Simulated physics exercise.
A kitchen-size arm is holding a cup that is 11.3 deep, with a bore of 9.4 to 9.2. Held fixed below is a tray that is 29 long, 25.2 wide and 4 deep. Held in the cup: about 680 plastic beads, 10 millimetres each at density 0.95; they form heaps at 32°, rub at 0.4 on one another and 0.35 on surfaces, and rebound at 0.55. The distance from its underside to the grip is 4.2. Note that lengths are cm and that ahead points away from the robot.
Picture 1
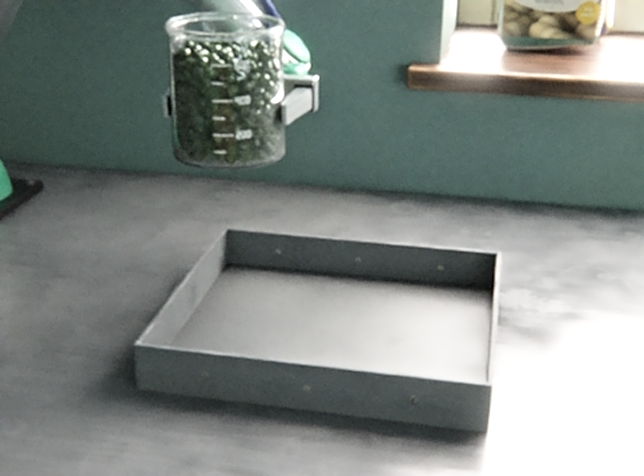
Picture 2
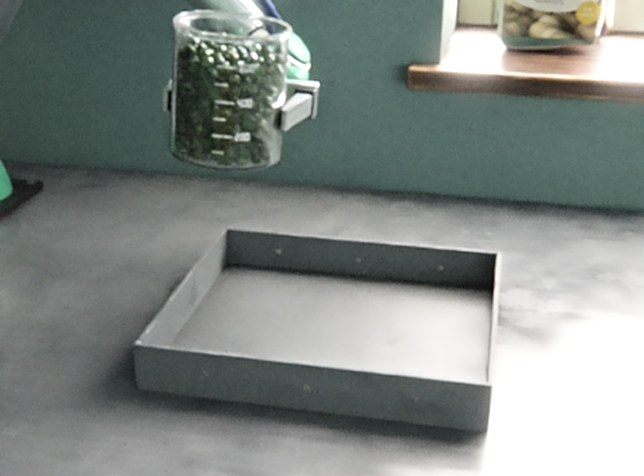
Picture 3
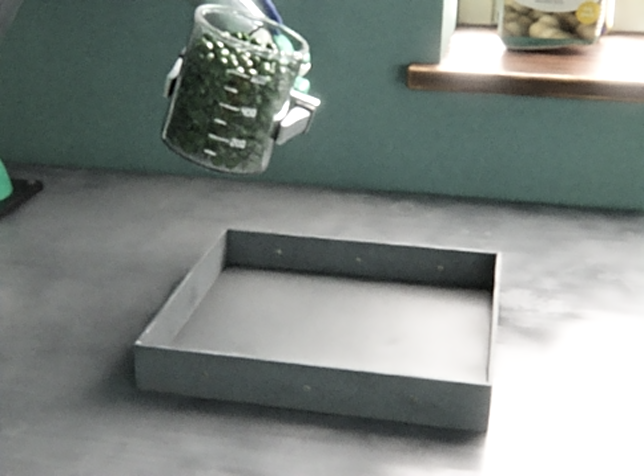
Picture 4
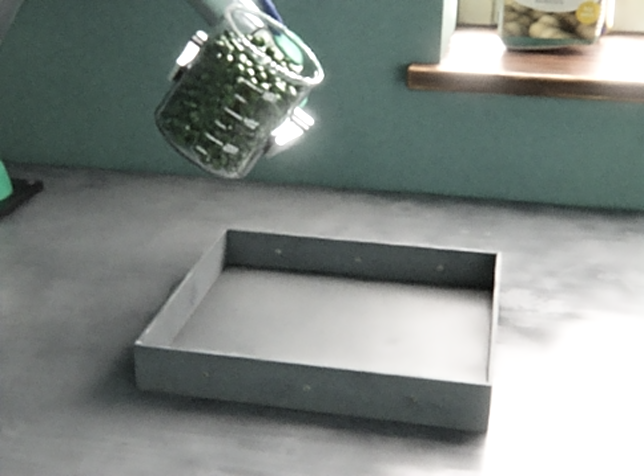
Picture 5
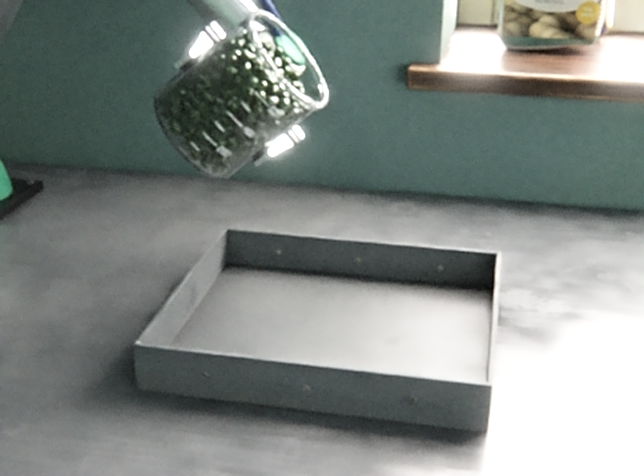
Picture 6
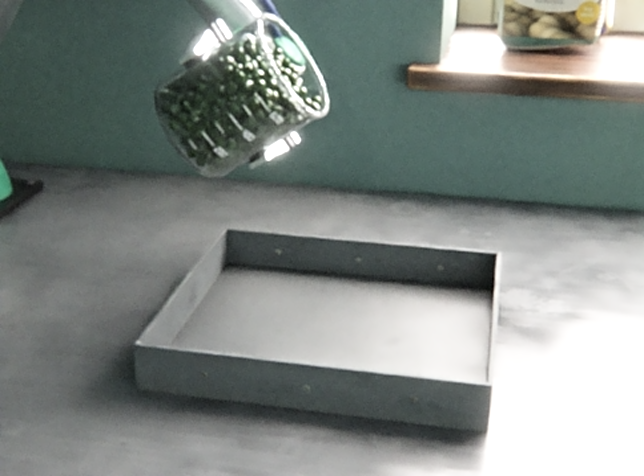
In the video, a robot arm holds a clear, marked beaker filled with small dark green beads above a gray countertop with an empty square tray, then tilts the beaker steeply to the right, the beads remaining inside.
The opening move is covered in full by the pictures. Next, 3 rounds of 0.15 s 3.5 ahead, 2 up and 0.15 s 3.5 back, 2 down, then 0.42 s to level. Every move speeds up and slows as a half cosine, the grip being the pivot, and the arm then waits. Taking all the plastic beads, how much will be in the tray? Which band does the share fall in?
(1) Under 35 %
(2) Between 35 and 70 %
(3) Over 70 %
Under 35 %.
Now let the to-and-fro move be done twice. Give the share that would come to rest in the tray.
It would then be around 15 per cent.
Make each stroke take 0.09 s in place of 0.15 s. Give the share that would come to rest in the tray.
I'd expect some 40 per cent.
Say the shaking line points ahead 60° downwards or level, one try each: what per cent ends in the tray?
0 and 15 %.
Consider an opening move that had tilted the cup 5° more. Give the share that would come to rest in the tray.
It would be near 30 per cent.
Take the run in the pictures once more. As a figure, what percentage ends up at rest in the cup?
I'd put it close to 80 per cent.
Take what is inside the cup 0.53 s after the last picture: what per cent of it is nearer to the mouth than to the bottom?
45 %.
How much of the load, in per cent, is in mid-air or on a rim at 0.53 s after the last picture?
4 %.
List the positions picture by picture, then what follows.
The first picture shows cup middle at (227, 91), level; upper third of the load around (226, 64), from x 180 to 275, top at y 40; 682 in the cup.
The second picture shows cup middle at (229, 91), tilted 5° forward; upper third of the load around (228, 65), from x 180 to 280, top at y 35.
The third picture shows cup middle at (233, 92), tilted 19° forward; upper third of the load around (233, 67), from x 170 to 290, top at y 35.
The fourth picture shows cup middle at (237, 95), tilted 37° forward; upper third of the load around (239, 71), from x 165 to 300, top at y 30.
The fifth picture shows cup middle at (240, 98), tilted 51° forward; upper third of the load around (240, 74), from x 165 to 305, top at y 35.
The sixth picture shows cup middle at (241, 99), tilted 56° forward; upper third of the load around (241, 78), from x 165 to 315, top at y 45; 682 in the cup.
Then, 0.53 s later, tilted 56° forward, highest piece 27 above the table; 606 in the cup, 52 in the tray, 24 in flight or on a rim.
Then, 1.06 s later, tilted 39° forward, highest piece 26 above the table; 533 in the cup, 144 in the tray, 1 on the table or floor, 4 in flight or on a rim.
Then, 1.52 s later, level, highest piece 27 above the table; 533 in the cup, 148 in the tray, 1 on the table or floor.
Then, 2.57 s later, level, highest piece 27 above the table; 533 in the cup, 148 in the tray, 1 on the table or floor.
At rest, 533 in the cup, 148 in the tray, 1 on the table or floor. That is 22 % in the tray.
